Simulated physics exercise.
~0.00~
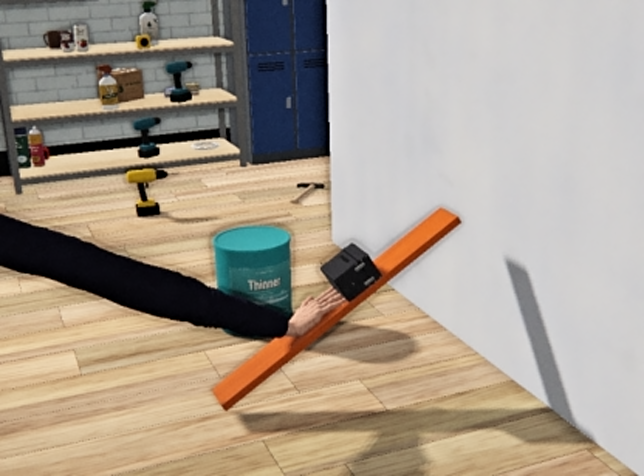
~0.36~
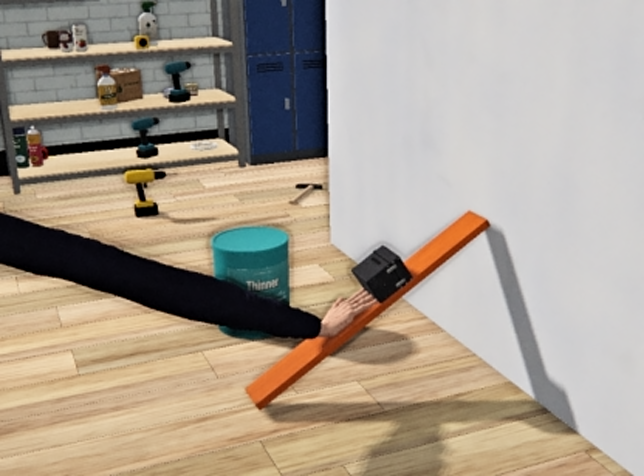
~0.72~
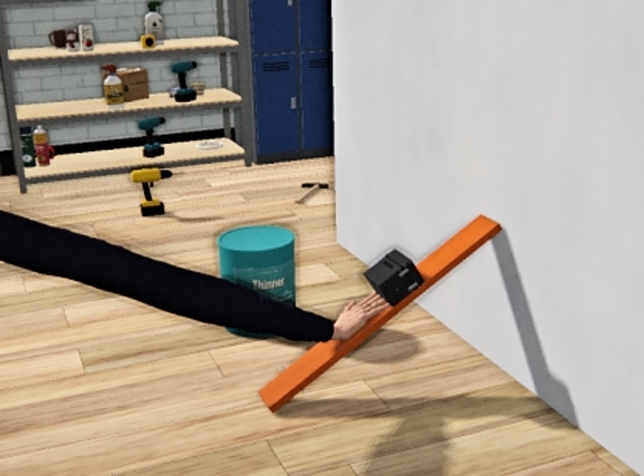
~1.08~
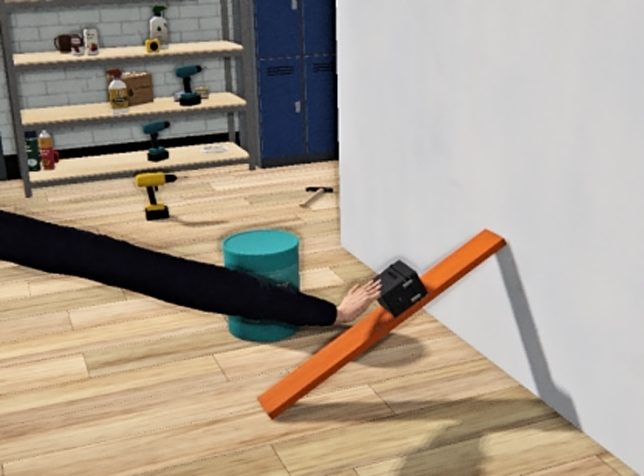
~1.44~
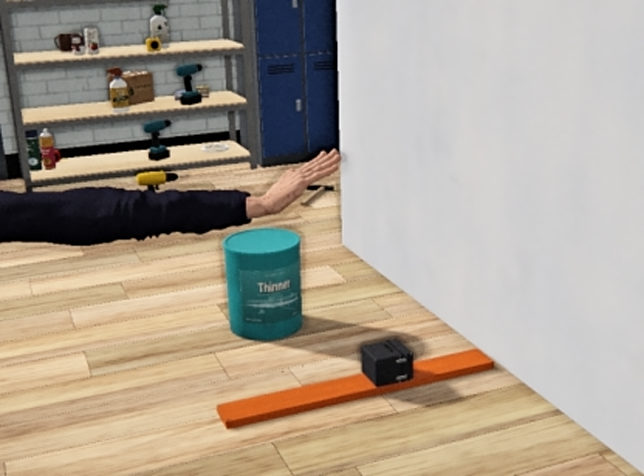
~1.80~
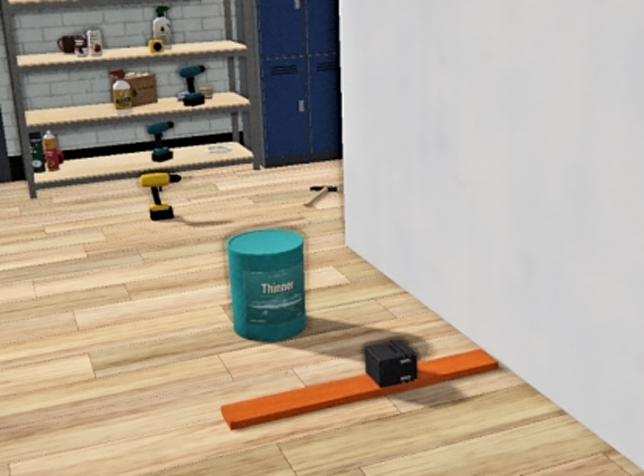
A hand leans an orange plank against the wall and lets go, and it slides flat.
